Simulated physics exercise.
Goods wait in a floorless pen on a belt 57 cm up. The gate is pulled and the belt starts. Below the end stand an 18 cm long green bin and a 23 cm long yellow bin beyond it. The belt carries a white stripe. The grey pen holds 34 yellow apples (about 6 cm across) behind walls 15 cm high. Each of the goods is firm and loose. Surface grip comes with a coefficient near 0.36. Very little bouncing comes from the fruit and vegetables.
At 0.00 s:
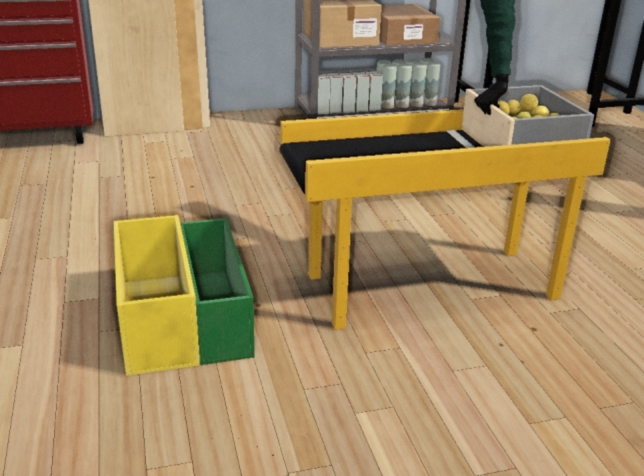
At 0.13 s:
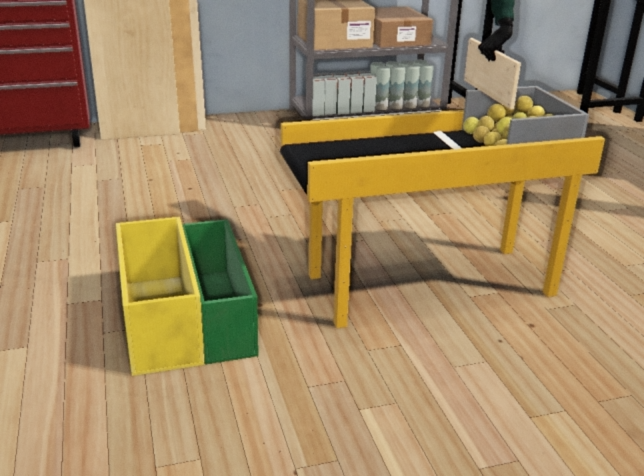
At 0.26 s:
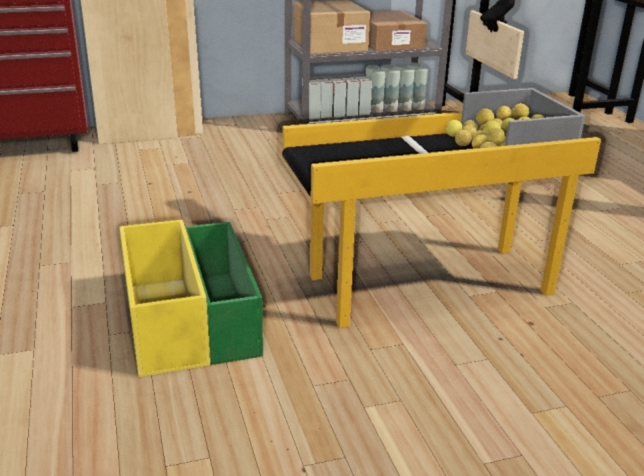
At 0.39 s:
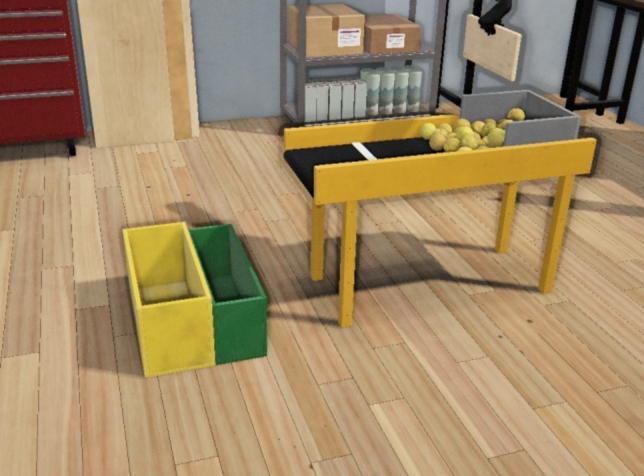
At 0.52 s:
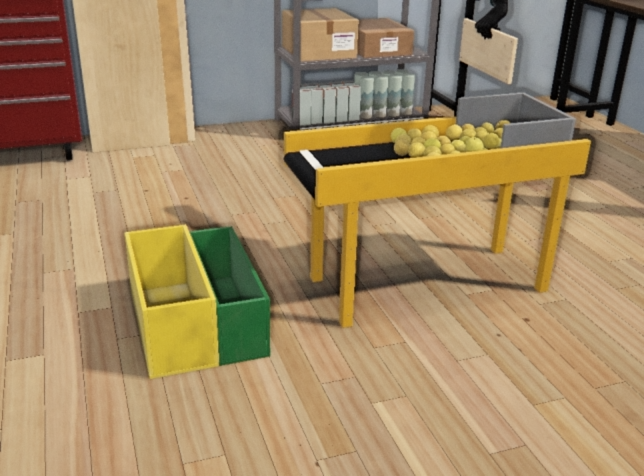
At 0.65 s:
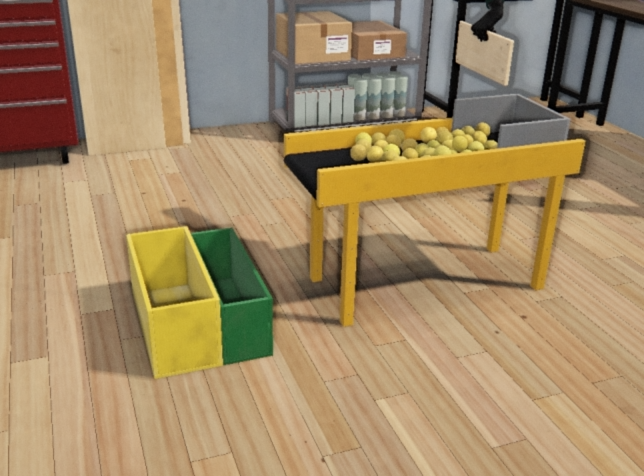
In a workshop with a plank floor, seen from above and to one side, a yellow-framed table with a black belt stands before shelves of boxes, a red cabinet at far left. A yellow bin and a green bin sit side by side on the floor at left. A dark mechanical arm lifts a pale board from the grey pen, then the white-striped belt carries yellow apples leftward out of it as the camera shifts slightly.
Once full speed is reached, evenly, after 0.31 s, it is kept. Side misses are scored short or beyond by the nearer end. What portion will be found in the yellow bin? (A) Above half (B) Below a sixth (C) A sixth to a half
B.
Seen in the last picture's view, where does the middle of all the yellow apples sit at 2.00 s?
Roughly at pixel (229, 304).
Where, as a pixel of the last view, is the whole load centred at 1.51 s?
The centre sits near (237, 288).
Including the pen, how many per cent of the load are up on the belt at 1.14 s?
It works out to around 45 percent.
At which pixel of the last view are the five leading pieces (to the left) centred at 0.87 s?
Somewhere near pixel (297, 159) of the last view.
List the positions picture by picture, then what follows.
In the first frame (we follow the rim corner now nearest the camera), grey pen at (514, 120); yellow bin at (122, 303); belt has run 0 cm; nothing out yet.
Grey pen at (511, 120); belt has run 4 cm, in the second frame.
Grey pen at (510, 121); belt has run 17 cm; 5 out, the lowest apple at (469, 133), in the third frame.
Grey pen at (508, 123); belt has run 37 cm; 13 out, the lowest apple at (453, 141), in the fourth frame.
Grey pen at (504, 125); belt has run 57 cm; 22 out, the lowest apple at (419, 145), in the fifth frame.
Grey pen at (501, 125); yellow bin at (152, 310); belt has run 78 cm; 29 out, the lowest apple at (381, 148), in the sixth frame.
After 0.87 s, 33 on the belt and 1 in the air.
After 1.14 s, 3 in the green bin, 15 on the belt and 16 in the air.
After 1.51 s, 24 in the green bin, 5 on the belt and 5 in the air.
Final count (at 2.00 s), 34 in the green bin. Asked share, 0 of 34, 0 per cent.
